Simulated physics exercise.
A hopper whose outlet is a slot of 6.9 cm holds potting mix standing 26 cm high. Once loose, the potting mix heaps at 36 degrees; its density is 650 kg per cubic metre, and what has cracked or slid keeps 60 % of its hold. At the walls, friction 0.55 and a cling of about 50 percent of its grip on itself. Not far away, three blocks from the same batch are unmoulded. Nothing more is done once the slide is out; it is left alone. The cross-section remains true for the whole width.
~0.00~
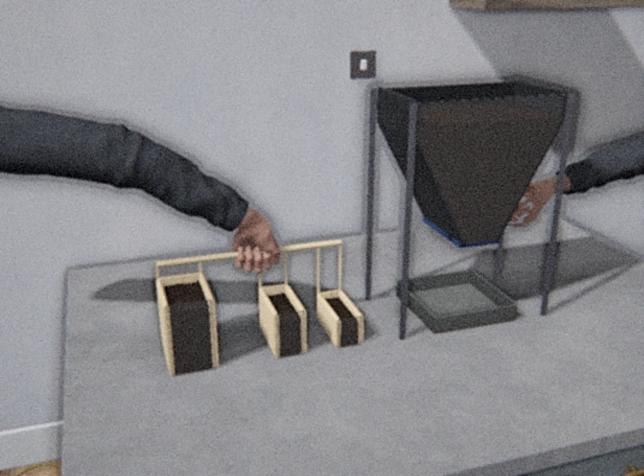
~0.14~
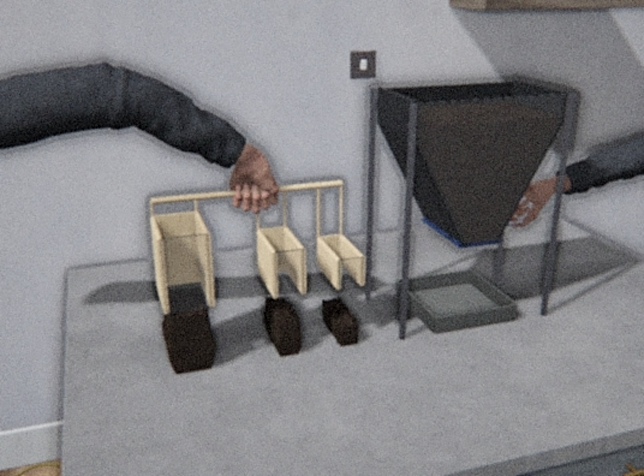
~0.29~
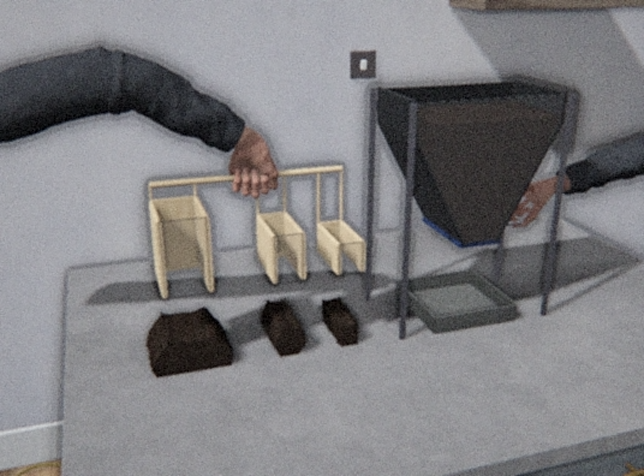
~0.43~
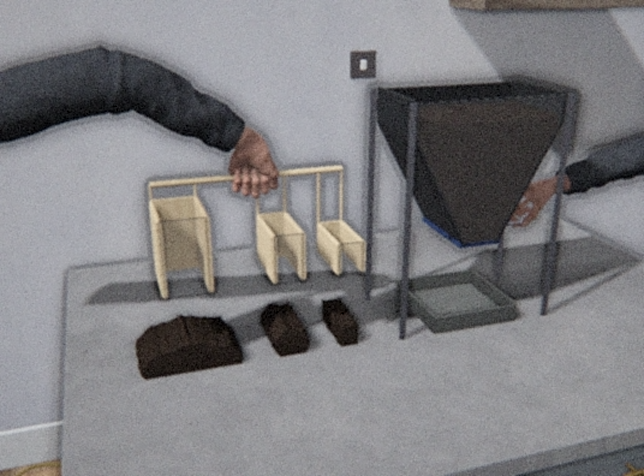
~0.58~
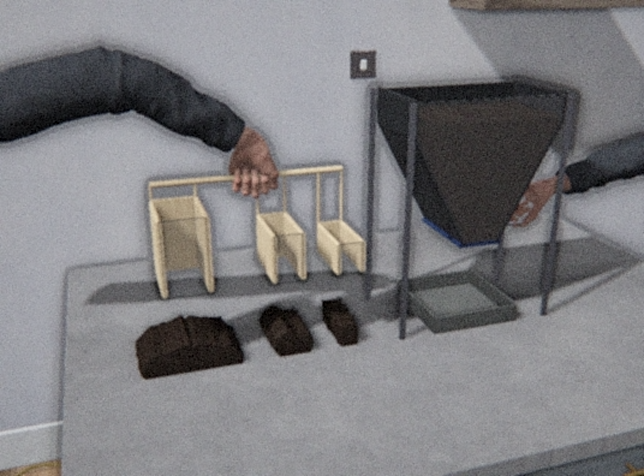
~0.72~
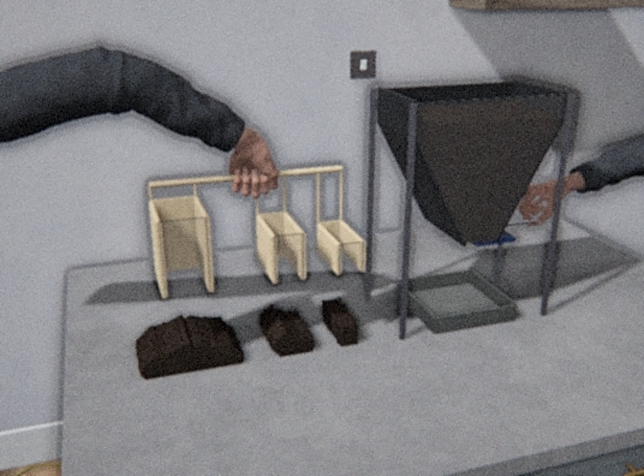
A dark-sleeved arm reaches in from the left over a grey tabletop against a pale wall, seen from slightly above by a still camera, while another hand rests behind a dark hopper of potting mix at right. The left hand lifts three joined cream moulds off dark brown blocks, and the largest slumps into a broad mound. The middle block crumbles lower, the smallest keeps its height, and the right hand draws the blue slide rightward.
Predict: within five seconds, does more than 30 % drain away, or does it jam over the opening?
It drains away.
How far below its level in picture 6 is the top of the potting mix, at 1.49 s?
Measured change: About 8.0 cm.
After 1.07 s, 8 % has run out.
After 1.49 s, 47 % has run out.
After 1.90 s, 82 % has run out.
After 2.32 s, 100 % has run out.
After 5.62 s, 100 % has run out.
